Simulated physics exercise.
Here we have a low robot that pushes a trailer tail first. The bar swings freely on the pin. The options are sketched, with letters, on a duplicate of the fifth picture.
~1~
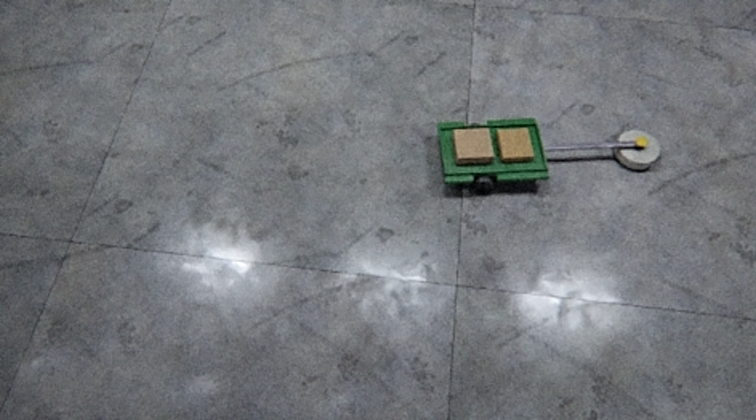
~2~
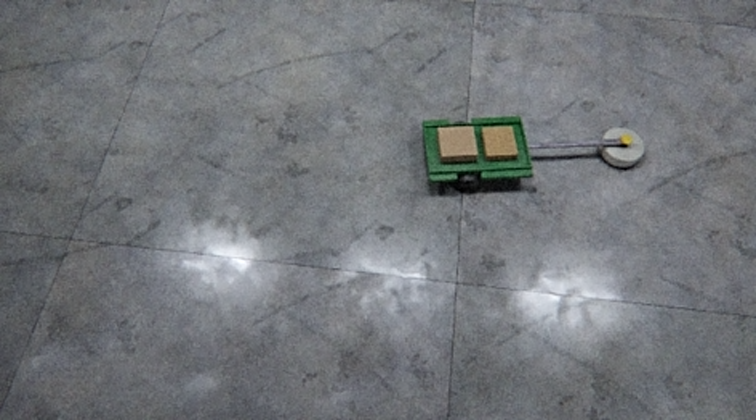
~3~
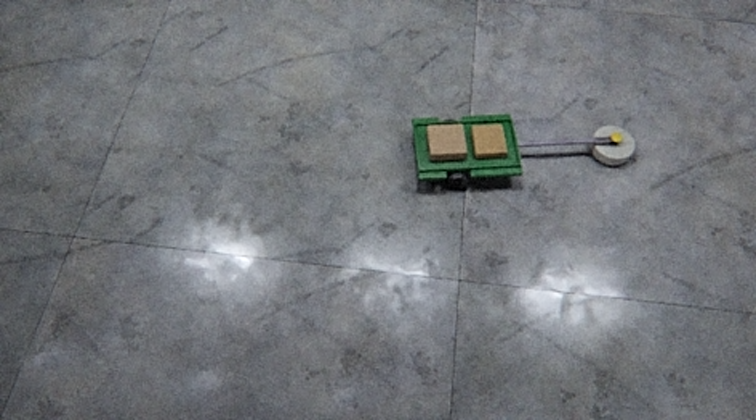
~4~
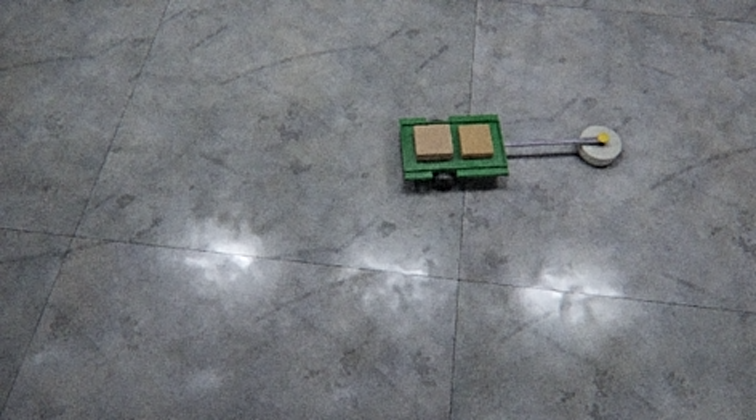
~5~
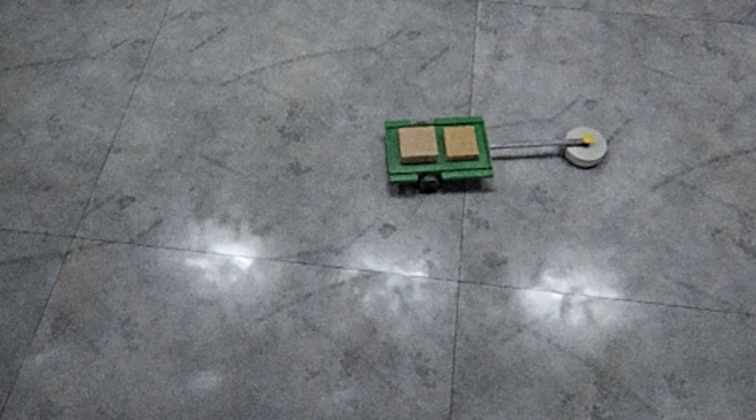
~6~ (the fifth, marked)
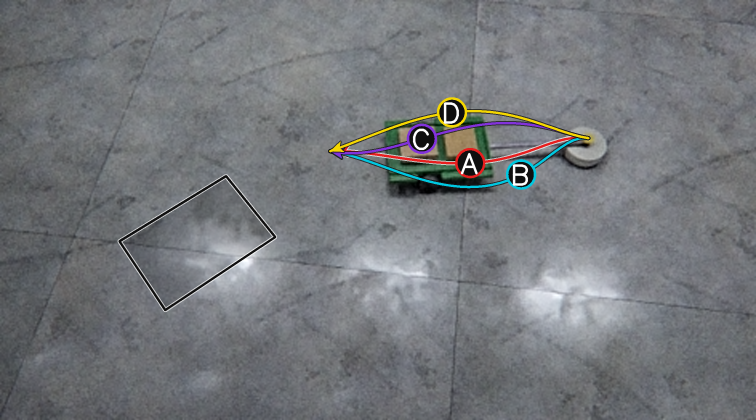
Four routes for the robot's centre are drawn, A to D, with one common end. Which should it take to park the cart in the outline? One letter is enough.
Line D does it.
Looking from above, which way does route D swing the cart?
It turns anticlockwise.
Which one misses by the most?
The widest miss is B.
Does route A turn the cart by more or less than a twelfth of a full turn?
It turns less than that.
On the marked copy, A from (588, 138) via (470, 163) to (336, 151); B from (588, 138) via (468, 187) to (330, 151); C from (588, 138) via (458, 129) to (330, 151); D from (588, 138) via (452, 112) to (330, 151); the bay at (198, 239).
Following D. Soon after the start, robot (493, 119), cart (357, 159).
Later, robot (403, 131), cart (272, 194).
In the end, robot (331, 158), cart (197, 237); the cart stands in the bay.
As for the rest, A leaves the cart at (182, 133), out of the bay; B leaves the cart at (209, 91), out of the bay; C leaves the cart at (180, 204), out of the bay.
